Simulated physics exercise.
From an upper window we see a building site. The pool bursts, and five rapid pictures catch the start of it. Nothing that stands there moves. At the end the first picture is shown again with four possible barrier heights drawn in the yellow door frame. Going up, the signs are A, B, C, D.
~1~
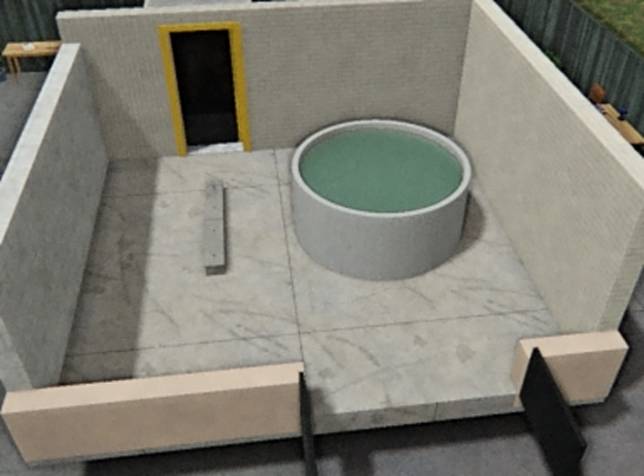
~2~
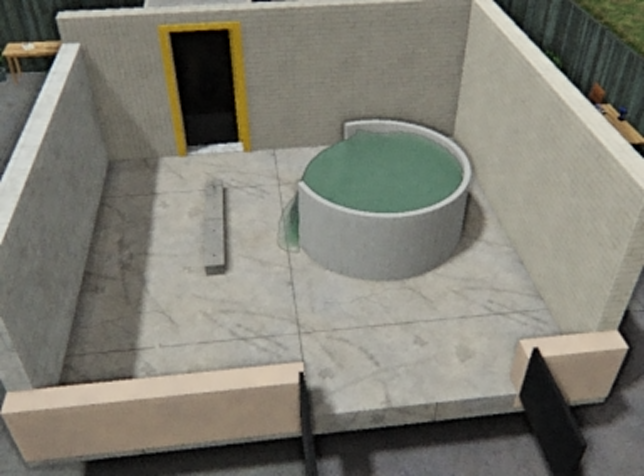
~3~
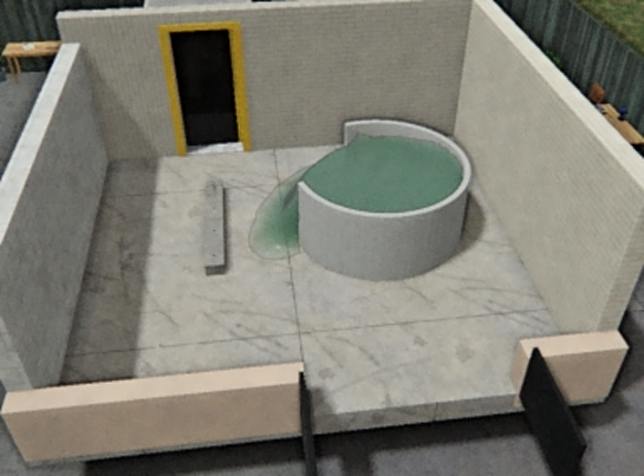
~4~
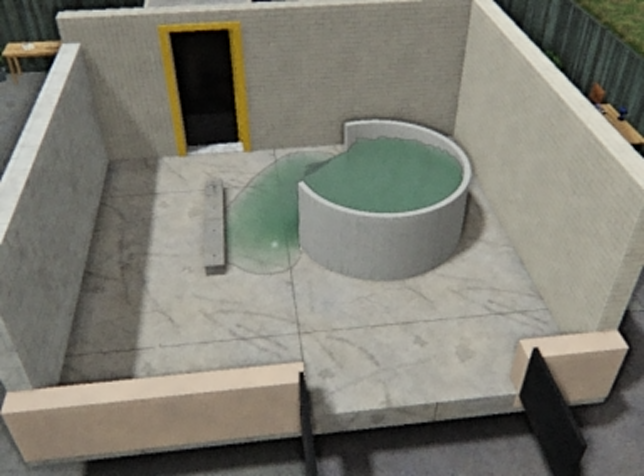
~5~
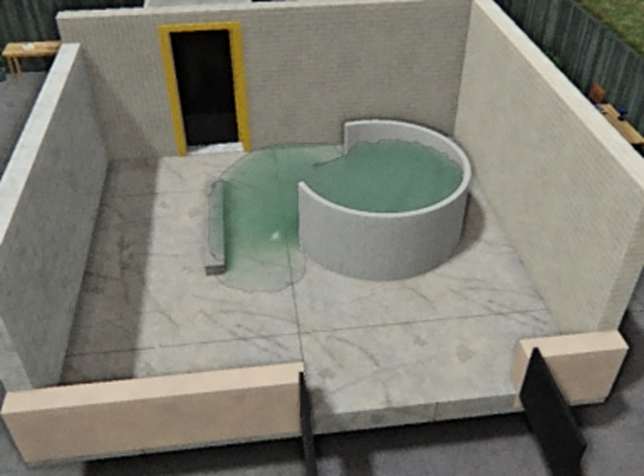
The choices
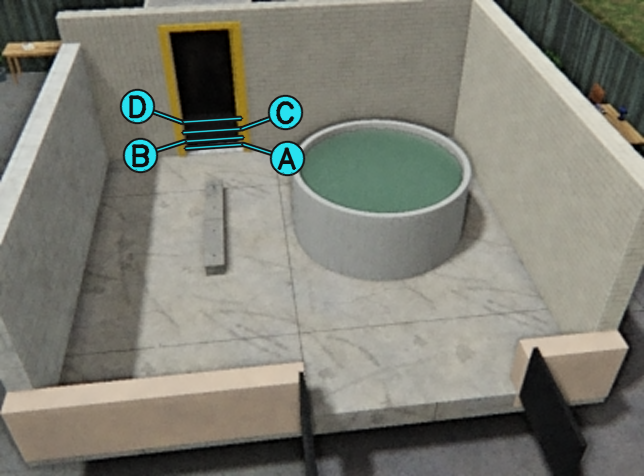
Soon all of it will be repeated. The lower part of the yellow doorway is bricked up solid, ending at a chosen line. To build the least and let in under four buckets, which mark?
Go for C.
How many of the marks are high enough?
Two.
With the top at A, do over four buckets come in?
Yes, it does.
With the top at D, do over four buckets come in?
No, that is safe.
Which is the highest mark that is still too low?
It is B.
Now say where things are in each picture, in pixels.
Water in the pool at rest, its middle at (380, 169); foot of the yellow doorway at (215, 153); open gate at (413, 347).
Water covers 2 % of the ground and shows as far out as (298, 249).
Water covers 6 % of the ground and shows as far out as (266, 252).
Water covers 12 % of the ground and shows as far out as (228, 255).
Water covers 19 % of the ground and shows as far out as (229, 280).
On the marked copy, A at (214, 146); B at (213, 139); C at (212, 130); D at (211, 120); from the bottom up A, B, C, D.
With A, dozens of bucketfuls pour in.
With B, about 10 bucketfuls get in.
With C, a bucket or two gets in.
With D, nothing gets over.
